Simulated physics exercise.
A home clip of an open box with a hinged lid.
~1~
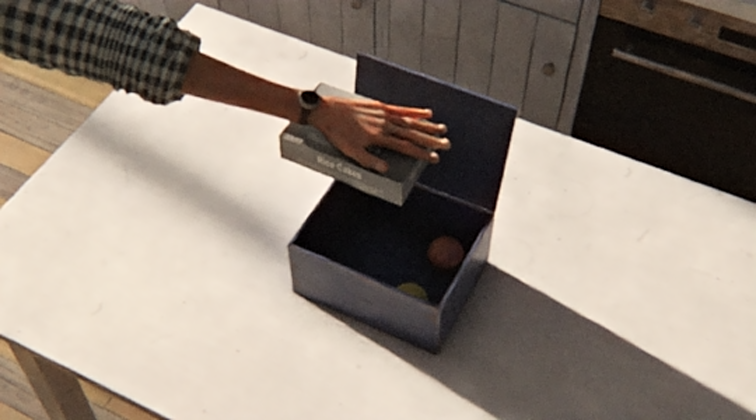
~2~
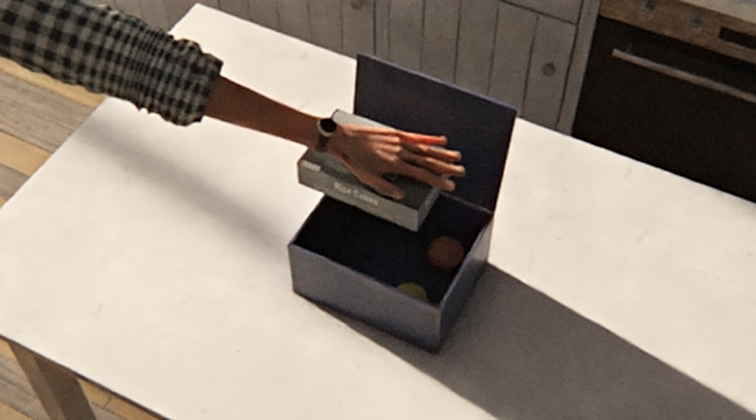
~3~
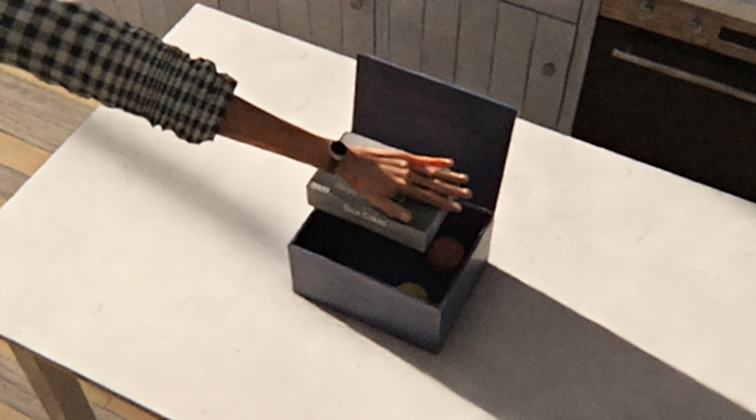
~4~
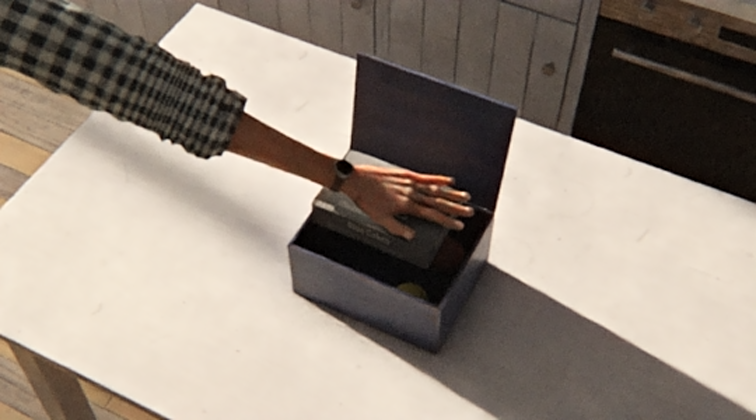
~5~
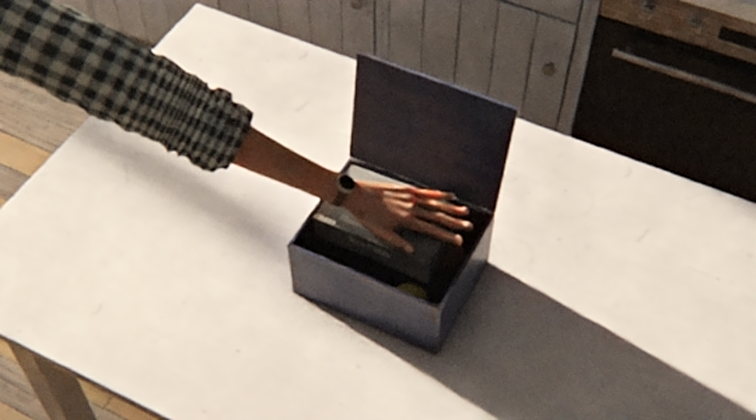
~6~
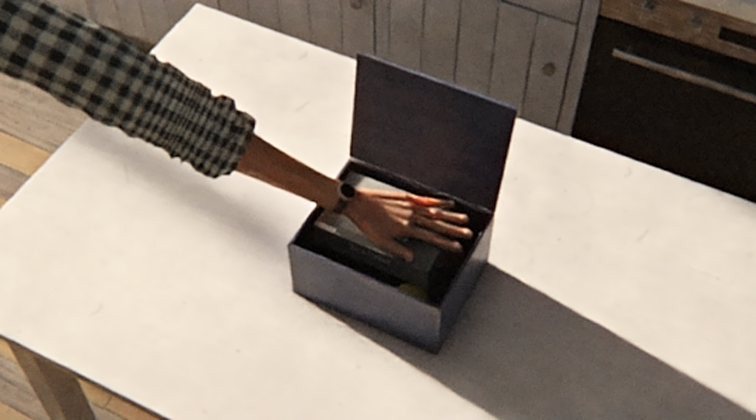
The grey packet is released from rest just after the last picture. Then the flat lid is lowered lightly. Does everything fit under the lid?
Outcome: The lid closes.
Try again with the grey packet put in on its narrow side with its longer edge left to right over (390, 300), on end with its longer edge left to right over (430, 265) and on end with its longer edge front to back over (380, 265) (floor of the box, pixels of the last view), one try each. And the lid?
First try: It shuts flat; second try: It stays ajar; third try: It is held up.
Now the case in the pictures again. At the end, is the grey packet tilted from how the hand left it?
The grey packet tips.
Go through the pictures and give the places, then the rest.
In the first picture, still above its spot; grey packet (360, 142).
In the second picture, still above its spot; grey packet (375, 168).
In the third picture, still above its spot; grey packet (384, 190).
In the fourth picture, still above its spot; grey packet (387, 208).
In the fifth picture, still above its spot; grey packet (388, 222).
In the sixth picture, put in, still held; grey packet (388, 229).
Then, 1.30 s after the last picture, lid 82° above the rim; grey packet tipped 20° from how it was near (392, 240).
Then, 1.80 s after the last picture, lid 33° above the rim; grey packet tipped 20° from how it was near (392, 240).
At rest, lid shut; left askew, grey packet; the other 2 in place. Seen from the same camera at the end, grey packet near (392, 240).
